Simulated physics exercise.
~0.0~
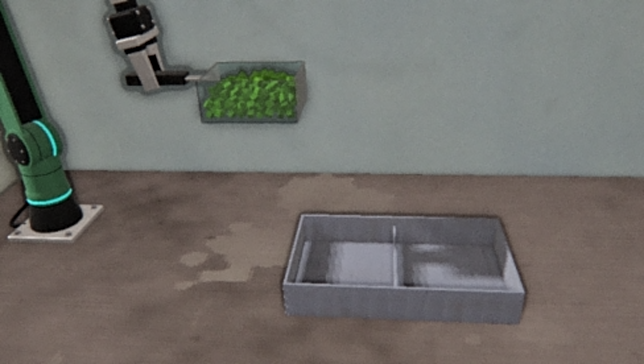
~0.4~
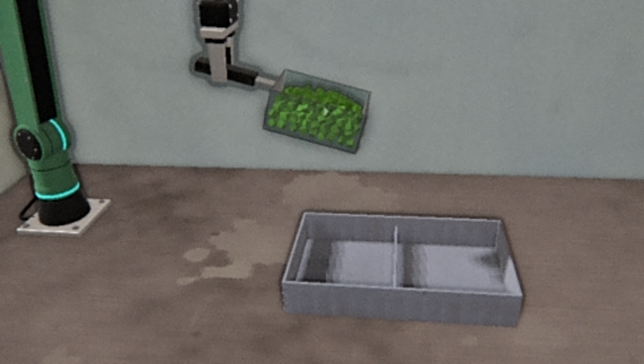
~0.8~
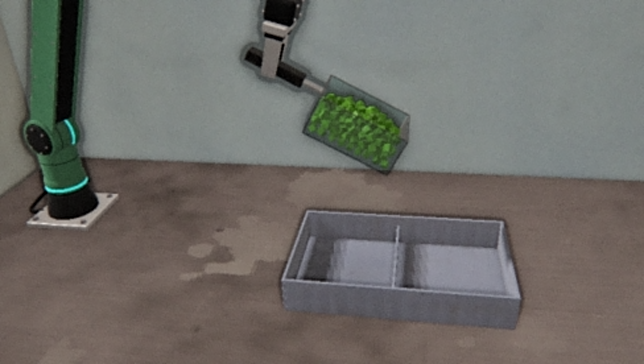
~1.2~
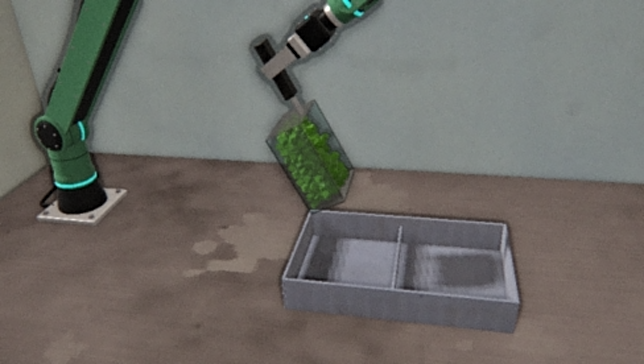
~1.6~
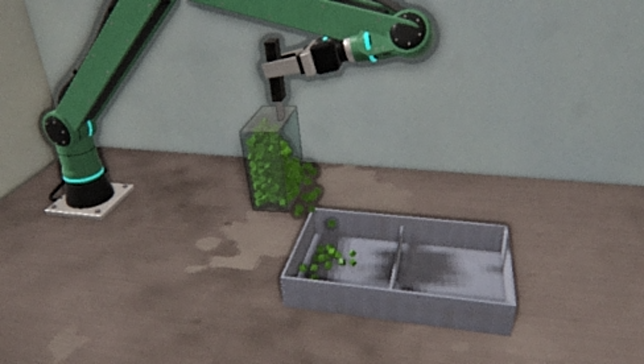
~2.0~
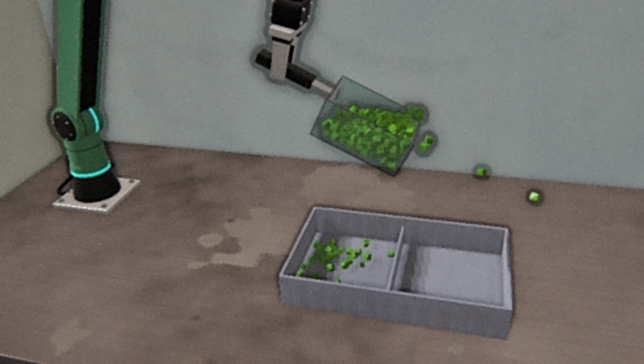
In the video, a green robot arm moves a clear box of green vegetable dice to the right, tips it steeply over a divided grey crate, and swings it partly back up, leaving some dice in the crate's left part and a few flying off to the right.
